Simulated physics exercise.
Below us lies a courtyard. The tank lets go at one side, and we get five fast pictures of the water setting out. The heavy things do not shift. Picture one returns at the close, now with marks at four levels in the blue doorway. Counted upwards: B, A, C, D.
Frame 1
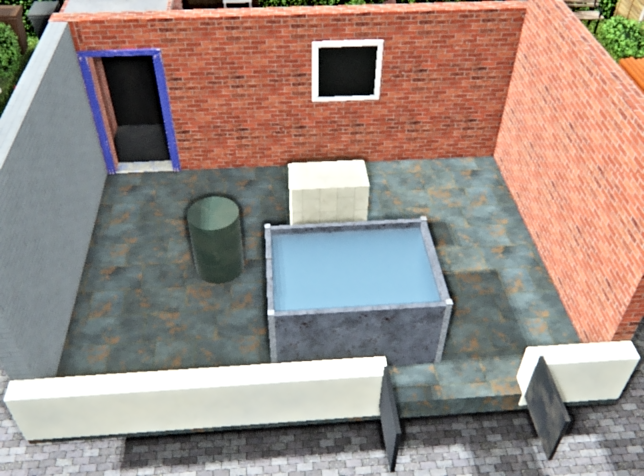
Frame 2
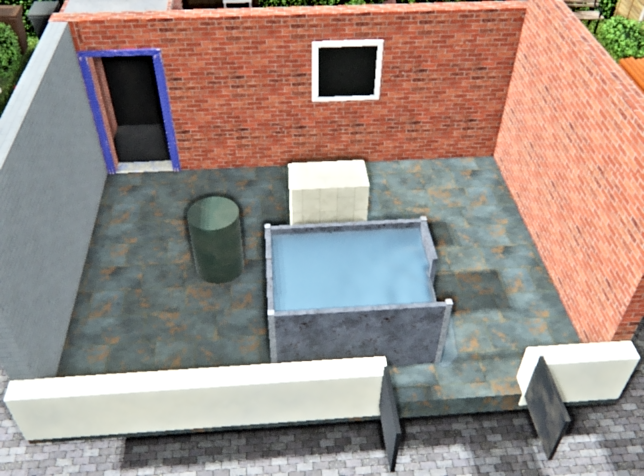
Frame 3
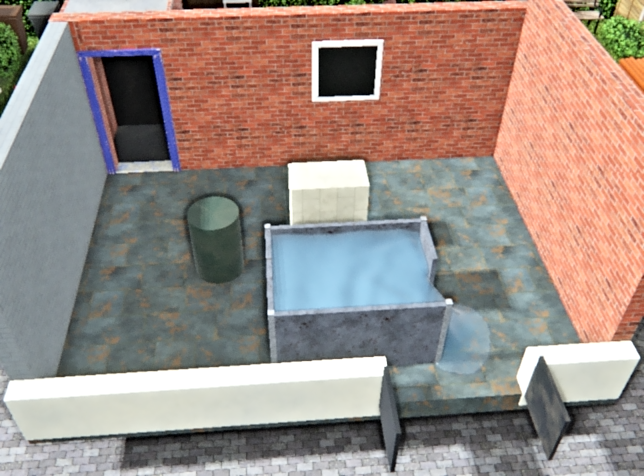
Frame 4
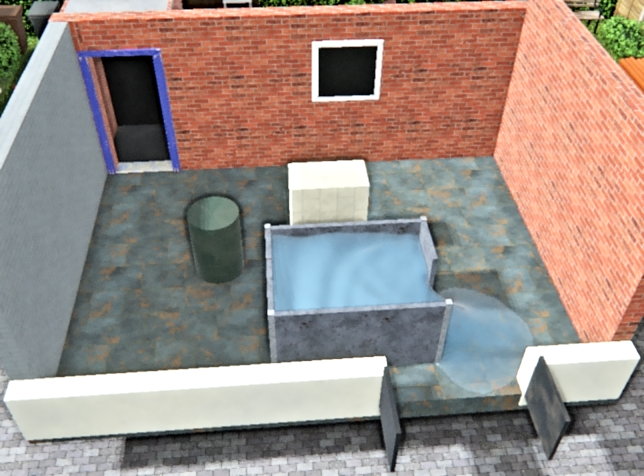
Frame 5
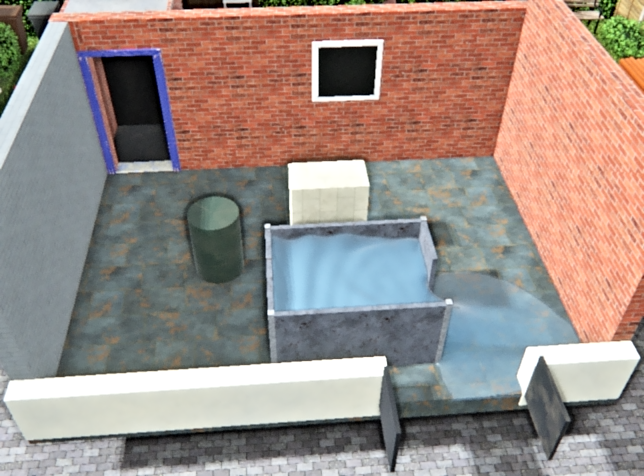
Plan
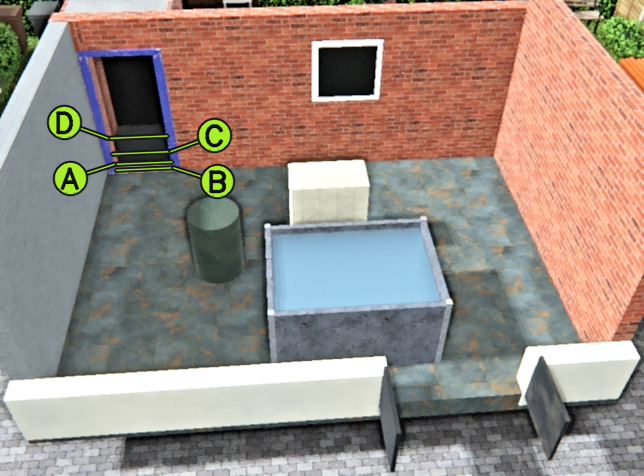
Water pours out through the tank's open right side and spreads across the courtyard floor.
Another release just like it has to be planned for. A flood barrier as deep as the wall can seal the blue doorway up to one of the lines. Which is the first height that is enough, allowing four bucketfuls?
Mark A just does it.
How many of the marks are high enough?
Three of them.
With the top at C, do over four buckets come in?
No, not at all.
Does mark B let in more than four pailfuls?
Yes, it does.
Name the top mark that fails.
Mark B.
On the marked copy, A at (143, 163); B at (144, 169); C at (141, 152); D at (137, 137); from the bottom up B, A, C, D.
For mark A, nothing gets over.
For mark B, about 10 bucketfuls get in.
For mark C, nothing gets over.
For mark D, nothing gets over.
